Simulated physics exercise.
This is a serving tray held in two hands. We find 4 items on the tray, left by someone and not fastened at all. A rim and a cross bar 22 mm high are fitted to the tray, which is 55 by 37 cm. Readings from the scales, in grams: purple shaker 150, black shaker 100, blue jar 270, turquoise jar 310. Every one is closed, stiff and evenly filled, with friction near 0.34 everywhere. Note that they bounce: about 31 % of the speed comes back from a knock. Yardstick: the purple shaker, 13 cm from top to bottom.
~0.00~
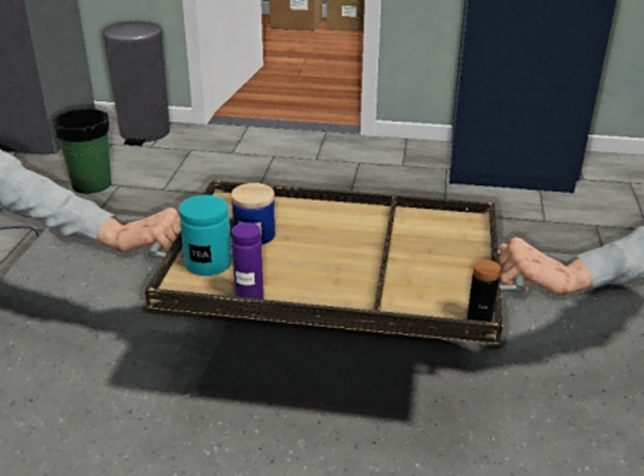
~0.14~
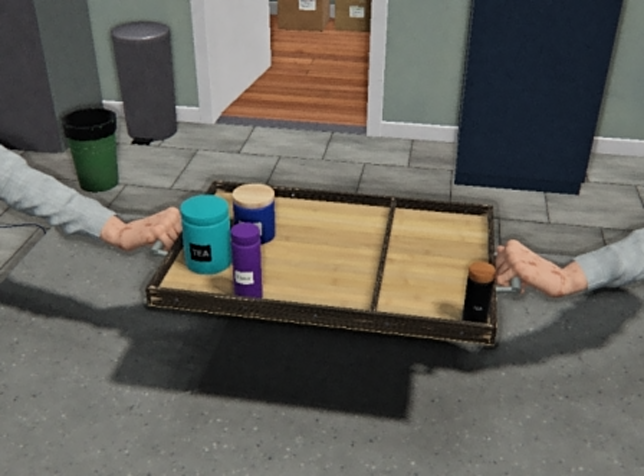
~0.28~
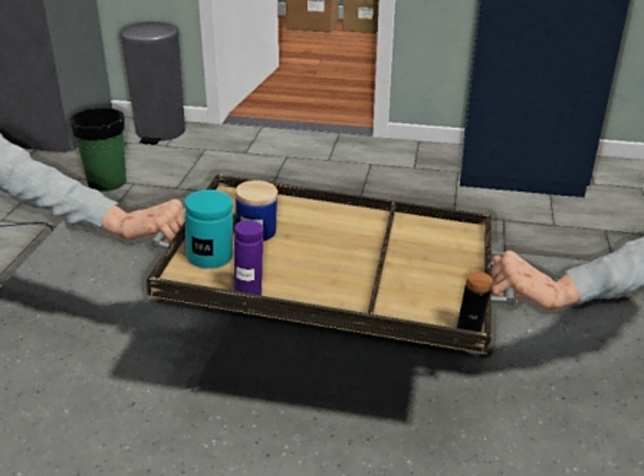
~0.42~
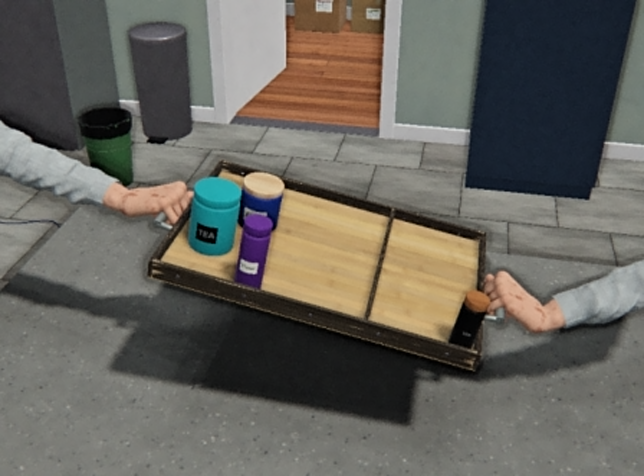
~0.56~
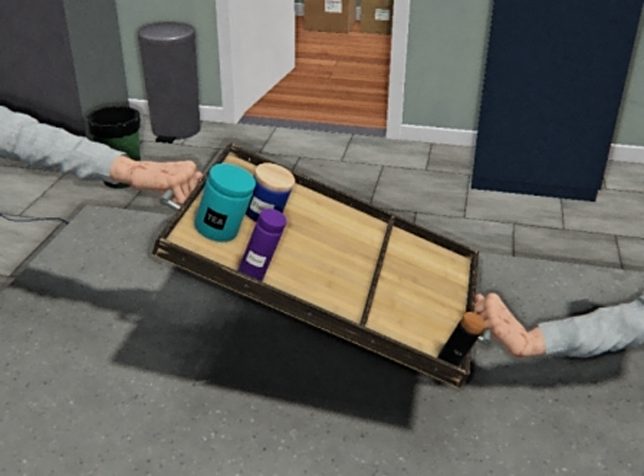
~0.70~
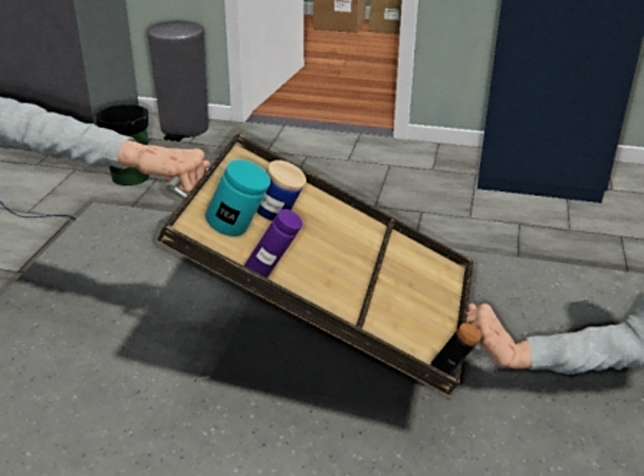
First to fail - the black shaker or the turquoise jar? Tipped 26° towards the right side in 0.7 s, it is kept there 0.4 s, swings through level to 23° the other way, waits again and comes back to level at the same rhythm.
The second.
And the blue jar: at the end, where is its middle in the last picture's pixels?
My guess is roughly (219, 210).
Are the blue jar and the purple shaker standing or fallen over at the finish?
In the last frame the blue jar remains up and the purple shaker does not stay up.
After 1.00 s, tray tilted 26°, right edge down; turquoise jar slid 13 cm near (298, 230); purple shaker on its side; blue jar slid 11 cm.
After 1.50 s, tray tilted 8°, right edge down; turquoise jar on its side near (409, 266); purple shaker on its side; blue jar slid 20 cm.
After 2.20 s, tray tilted 23°, left edge down; turquoise jar on its side near (394, 237); black shaker slid 11 cm near (376, 261); purple shaker on its side.
After 2.60 s, tray tilted 15°, left edge down; black shaker on its side near (325, 285); turquoise jar on its side near (401, 247); purple shaker on its side.
At rest (5.0 s), tipped over on the tray, purple shaker, black shaker and turquoise jar; not toppled but over 5 cm from the start, blue jar. Seen from the same camera at the end, black shaker near (310, 294), turquoise jar near (408, 266). Black shaker went at 2.38 s; turquoise jar went at 1.30 s.
